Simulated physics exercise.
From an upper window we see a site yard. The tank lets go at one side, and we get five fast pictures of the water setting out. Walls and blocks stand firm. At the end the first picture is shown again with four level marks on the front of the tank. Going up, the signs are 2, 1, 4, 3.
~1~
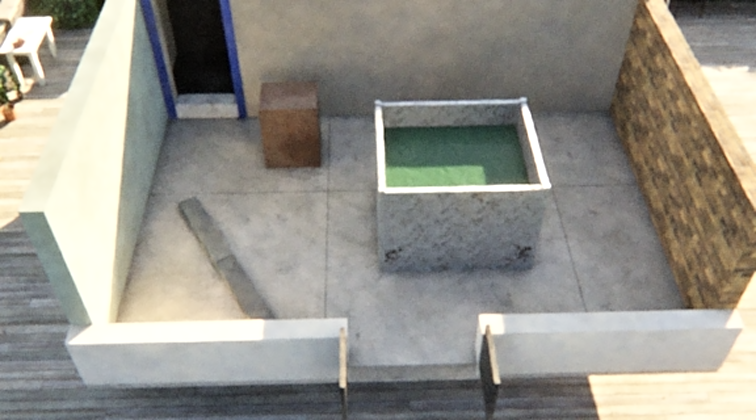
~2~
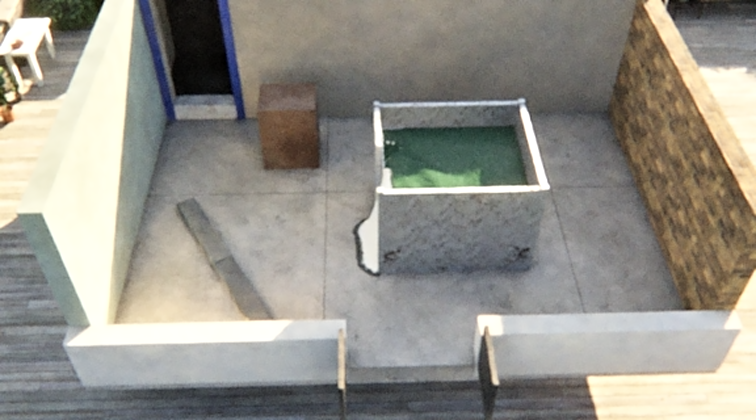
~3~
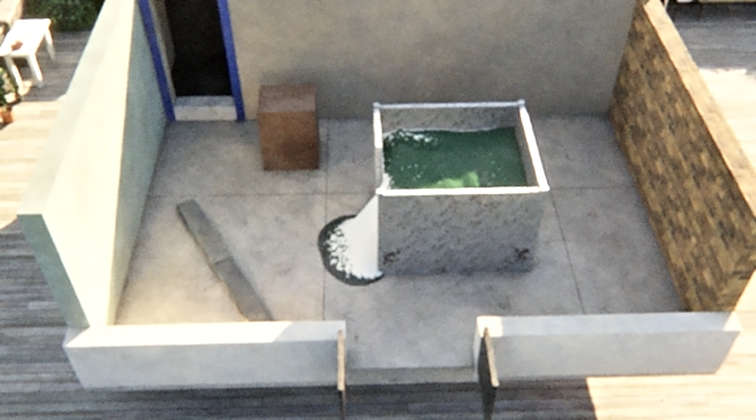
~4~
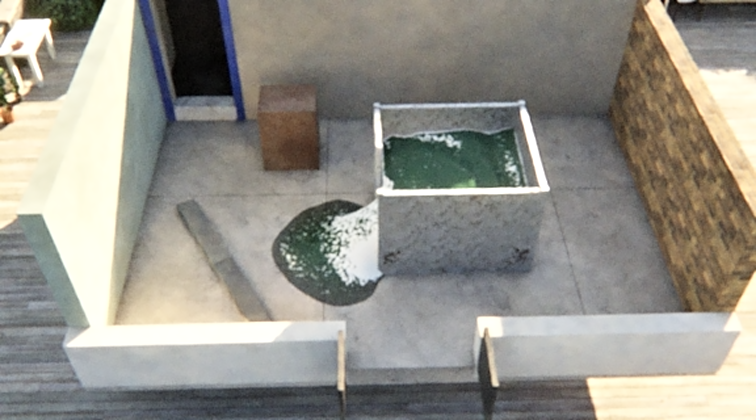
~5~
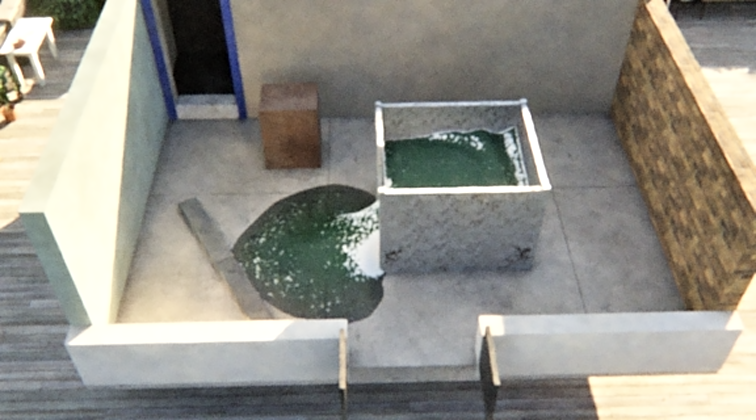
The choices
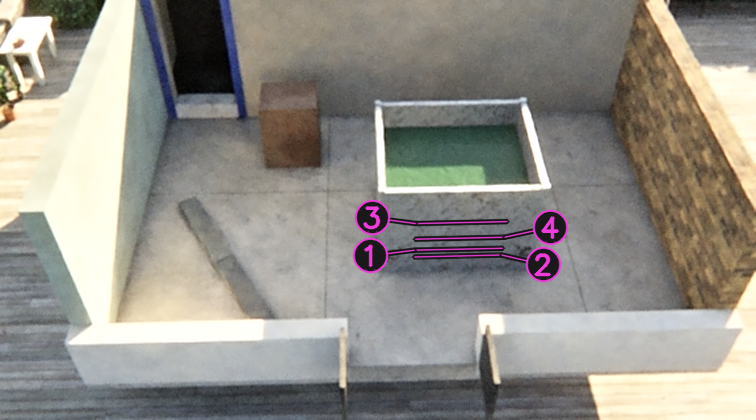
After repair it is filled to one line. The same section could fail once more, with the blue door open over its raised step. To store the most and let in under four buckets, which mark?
I would pick line 3.
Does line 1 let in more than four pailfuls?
No, not at all.
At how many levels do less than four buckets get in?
All of the four.
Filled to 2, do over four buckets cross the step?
No, that is safe.
On the marked copy, 1 at (458, 249); 2 at (457, 255); 3 at (461, 222); 4 at (459, 238); from the bottom up 2, 1, 4, 3.
If 1 is chosen, nothing gets over.
If 2 is chosen, nothing gets over.
If 3 is chosen, a bucket or two gets in.
If 4 is chosen, nothing gets over.
